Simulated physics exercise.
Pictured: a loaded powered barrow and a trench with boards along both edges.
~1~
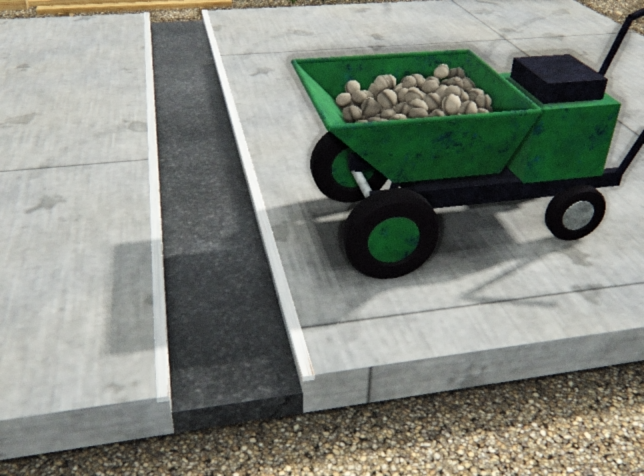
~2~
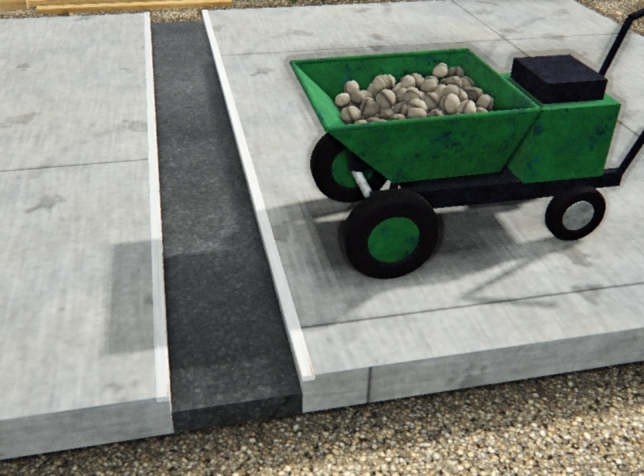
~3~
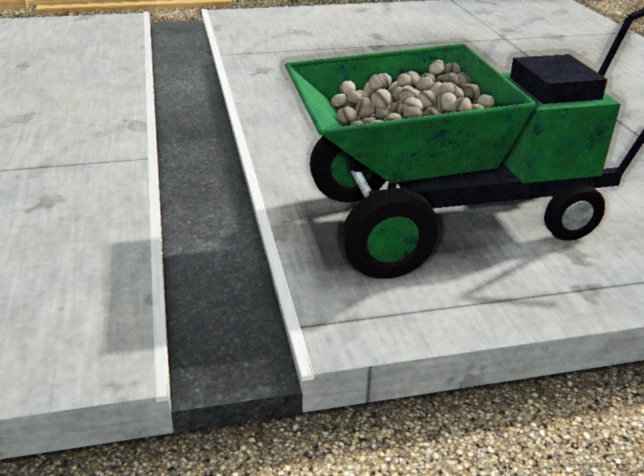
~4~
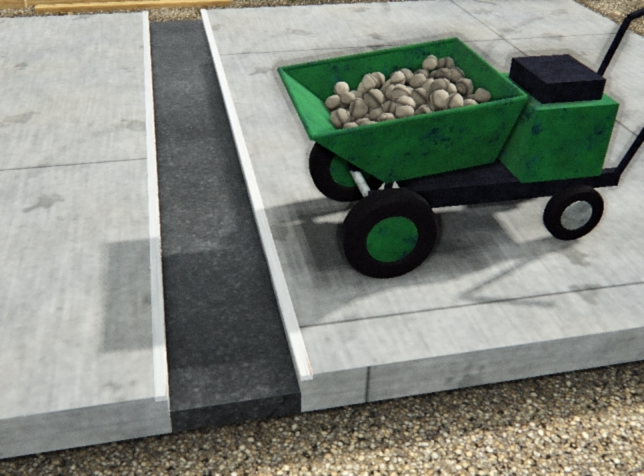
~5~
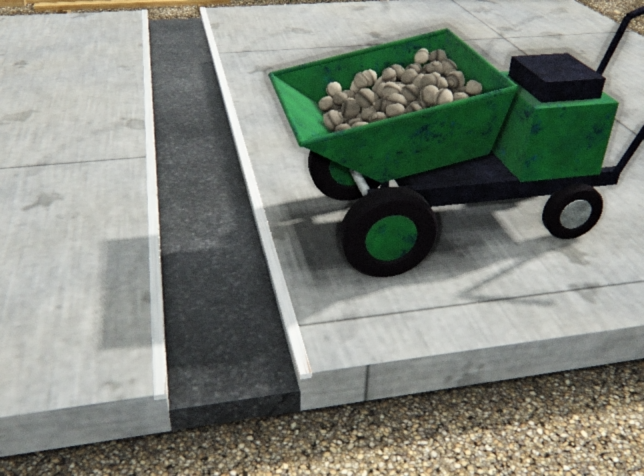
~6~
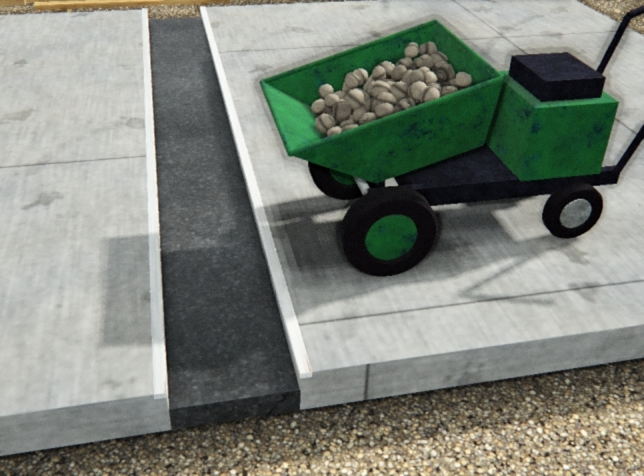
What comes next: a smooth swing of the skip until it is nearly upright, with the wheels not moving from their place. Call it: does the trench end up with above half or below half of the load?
It ends up with above half.
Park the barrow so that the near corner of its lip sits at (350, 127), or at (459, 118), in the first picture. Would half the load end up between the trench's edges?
For the first try, past the halfway mark; for the second, shy of half.
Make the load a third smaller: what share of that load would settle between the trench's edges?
80 %, near enough.
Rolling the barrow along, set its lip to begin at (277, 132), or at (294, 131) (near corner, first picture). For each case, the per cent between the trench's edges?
About 40 and 50 per cent.
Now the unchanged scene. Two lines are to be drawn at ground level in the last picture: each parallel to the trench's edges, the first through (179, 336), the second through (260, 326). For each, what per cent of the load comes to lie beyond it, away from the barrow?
20 and 80 in a hundred.
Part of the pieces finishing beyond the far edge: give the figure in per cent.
I'd say near 10 per cent, give or take.
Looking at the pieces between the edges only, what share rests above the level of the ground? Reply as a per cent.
Something like 40 in a hundred.
Soon, skip tipped steeply; all in the skip.
A while on, skip tipped right over; about two thirds in the skip; about a quarter in or heaped over the trench; a stray few falling.
Towards the end, skip tipped right over; about a quarter in the skip; about two thirds in or heaped over the trench; a small part beyond it.
Finally, skip tipped right over; about a quarter in the skip; about two thirds in or heaped over the trench; a small part beyond it.
